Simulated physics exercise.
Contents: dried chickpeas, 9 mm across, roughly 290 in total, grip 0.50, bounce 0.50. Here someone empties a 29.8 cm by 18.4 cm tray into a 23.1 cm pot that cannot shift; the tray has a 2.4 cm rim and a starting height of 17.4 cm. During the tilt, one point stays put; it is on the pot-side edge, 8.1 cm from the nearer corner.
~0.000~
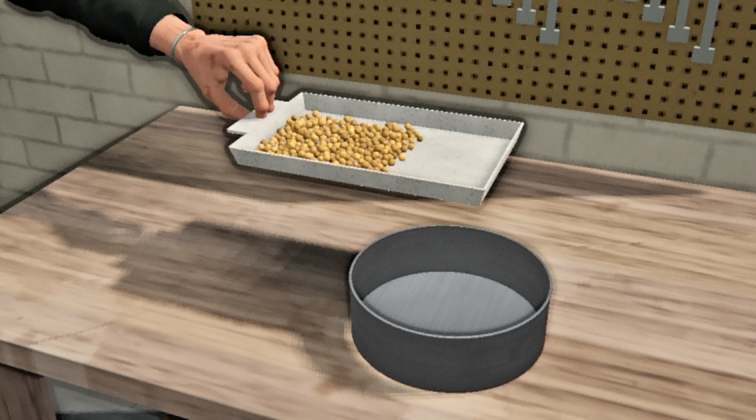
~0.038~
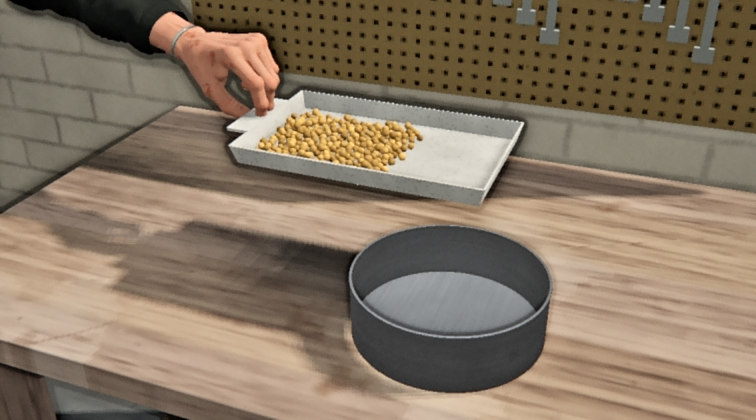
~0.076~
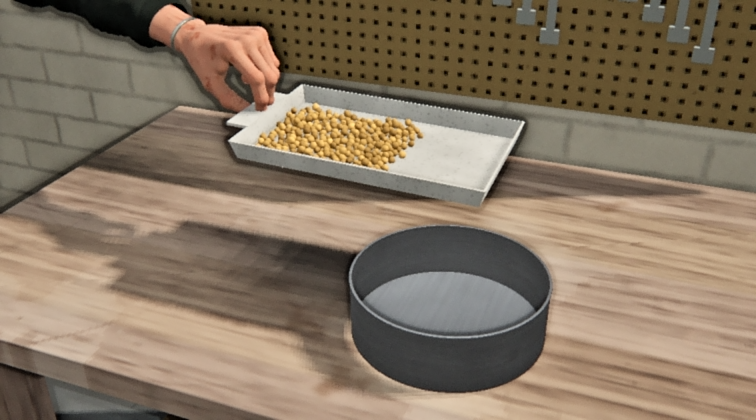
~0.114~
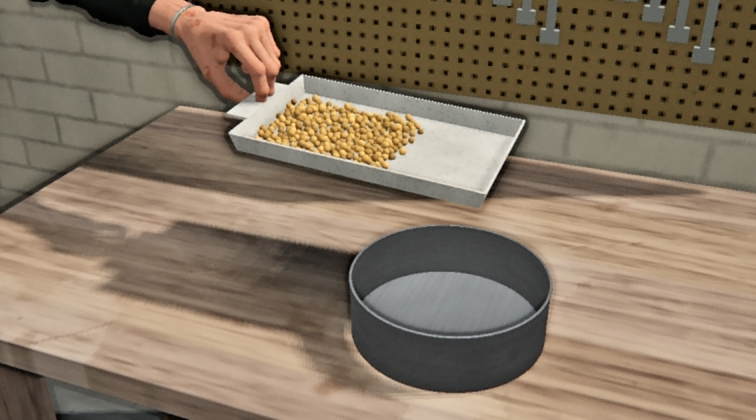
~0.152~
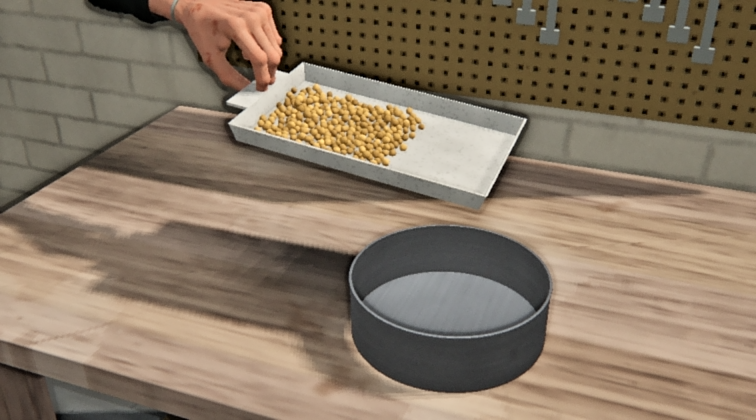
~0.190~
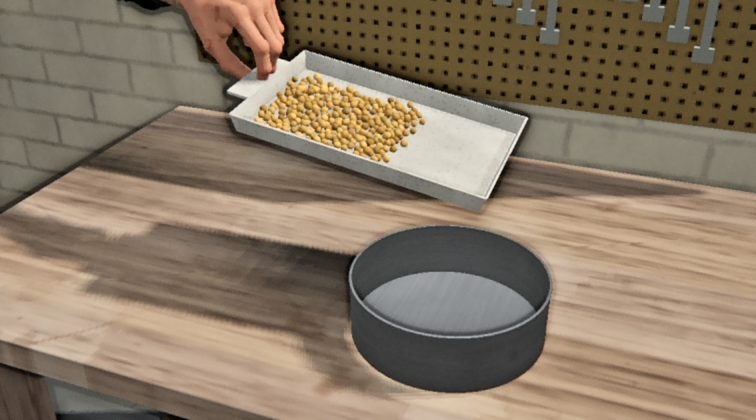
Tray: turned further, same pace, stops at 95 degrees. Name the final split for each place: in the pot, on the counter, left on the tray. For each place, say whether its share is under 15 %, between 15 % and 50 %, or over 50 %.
At the end, pot: It will come to more than a half. Counter: It will come to a low fraction. Left on the tray: It will come to a low fraction.
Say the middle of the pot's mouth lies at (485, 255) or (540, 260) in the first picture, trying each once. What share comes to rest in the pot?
Estimates: 95 % and 95 %, in that order.
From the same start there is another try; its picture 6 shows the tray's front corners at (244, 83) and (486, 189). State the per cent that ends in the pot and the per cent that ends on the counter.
Final per cent - pot 25, counter 75.
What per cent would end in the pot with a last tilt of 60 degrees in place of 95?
Share in the pot: Around 45 %.
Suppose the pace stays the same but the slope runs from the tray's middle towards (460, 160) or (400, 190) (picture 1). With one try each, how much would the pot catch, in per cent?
I'd put it at about 30 per cent for the first tilt and about 100 per cent for the second.
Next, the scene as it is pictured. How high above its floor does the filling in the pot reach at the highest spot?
Close to 2.5 cm up.
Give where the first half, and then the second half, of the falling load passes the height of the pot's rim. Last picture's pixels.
At about (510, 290), then at (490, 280).
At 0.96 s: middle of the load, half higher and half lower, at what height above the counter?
Around 16 cm up.
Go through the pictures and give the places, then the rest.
Tray tilt 0 degrees, front corners at (237, 146) and (480, 186); middle of the pieces at (341, 143); pot at (450, 275), in the first picture.
Tray tilt 1 degrees, front corners at (237, 144) and (480, 186); middle of the pieces at (341, 142), in the second picture.
Tray tilt 2 degrees, front corners at (236, 139) and (481, 187); middle of the pieces at (341, 138), in the third picture.
Tray tilt 5 degrees, front corners at (236, 132) and (481, 189), lowest corner right front; middle of the pieces at (341, 132), in the fourth picture.
Tray tilt 8 degrees, front corners at (237, 122) and (482, 191), lowest corner right front; middle of the pieces at (341, 125), in the fifth picture.
Tray tilt 11 degrees, front corners at (237, 113) and (482, 194), lowest corner right front; middle of the pieces at (342, 118); pot at (450, 275). The tray's pace is about 85 degrees a second, in the sixth picture.
After 0.65 s, tilt 51 degrees; the tray holds 100 %, the pot 0 %.
After 0.96 s, tilt 78 degrees; the tray holds 55 %, the pot 30 %.
Then, at 1.36 s, tilt 95 degrees; the tray holds 5 %, the pot 85 %.
In the end, at 2.1 s, pot 95 %, counter 5 %, tray 0 %.
